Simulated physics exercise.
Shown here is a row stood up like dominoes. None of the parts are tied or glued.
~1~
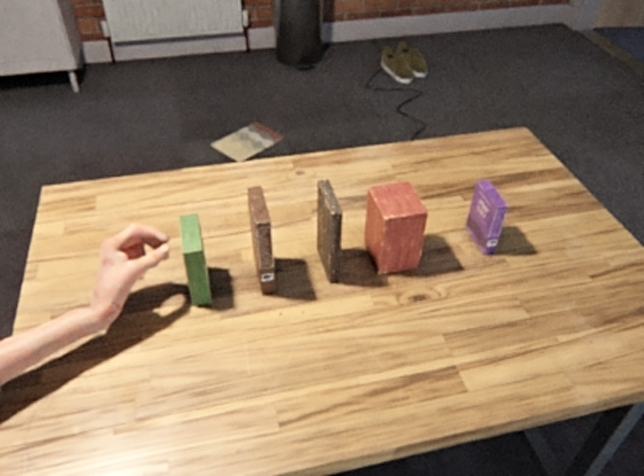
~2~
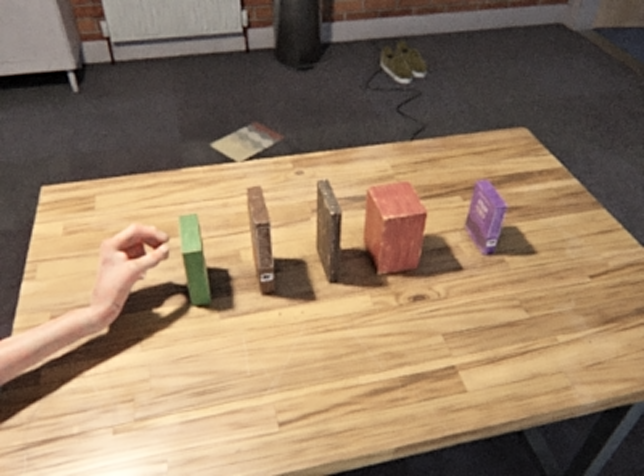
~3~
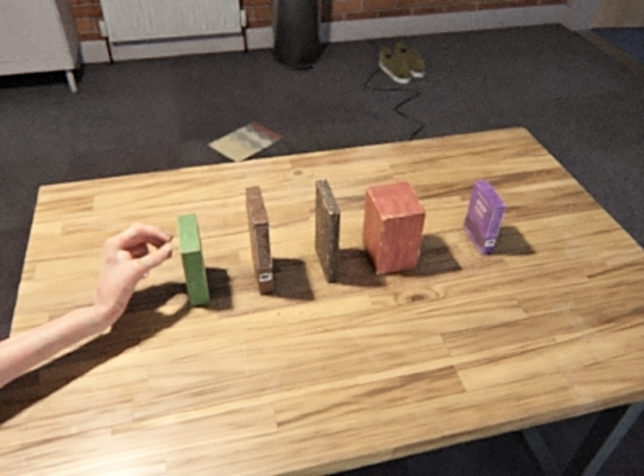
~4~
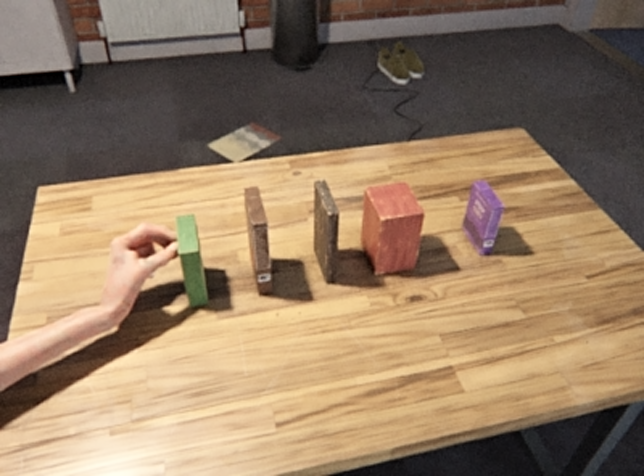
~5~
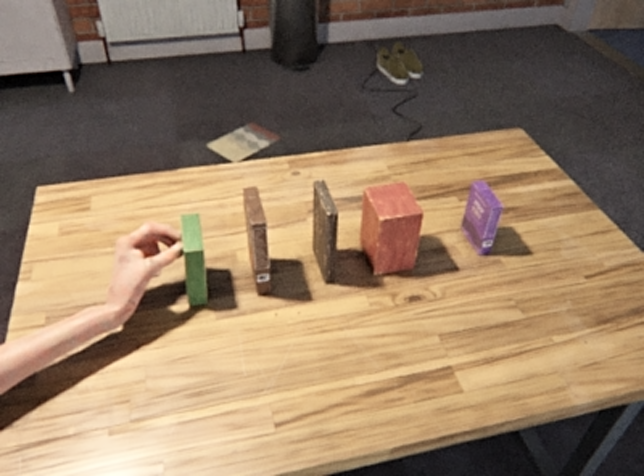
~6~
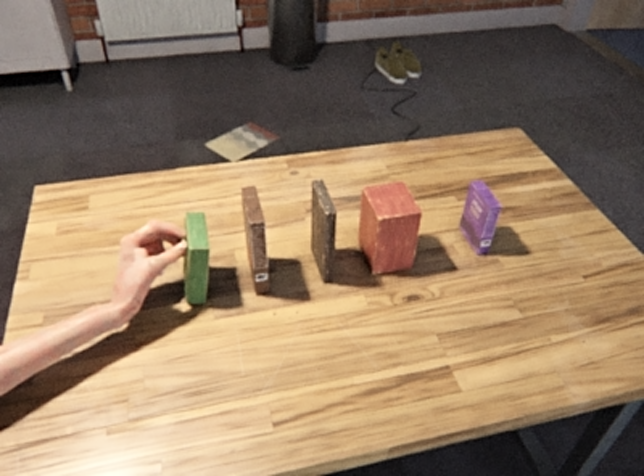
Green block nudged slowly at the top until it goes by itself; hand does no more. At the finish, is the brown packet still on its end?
No.
Then, 0.30 s past the last view, green block 45° over; brown packet rocked 5° from its first pose near (260, 240).
Then, 0.40 s past the last view, green block 66° over; brown packet rocked 36° from its first pose near (286, 240).
Then, 0.50 s past the last view, green block 72° over; brown packet rocked 51° from its first pose near (297, 244); black block rocked 21° from its first pose.
Then, 1.10 s past the last view, green block 73° over; brown packet rocked 57° from its first pose near (301, 246); black block rocked 26° from its first pose.
Finally, down or leaning hard on the table, brown packet; left askew, black block; red block still in place. Final places as the last picture's camera would see them, brown packet near (301, 246).
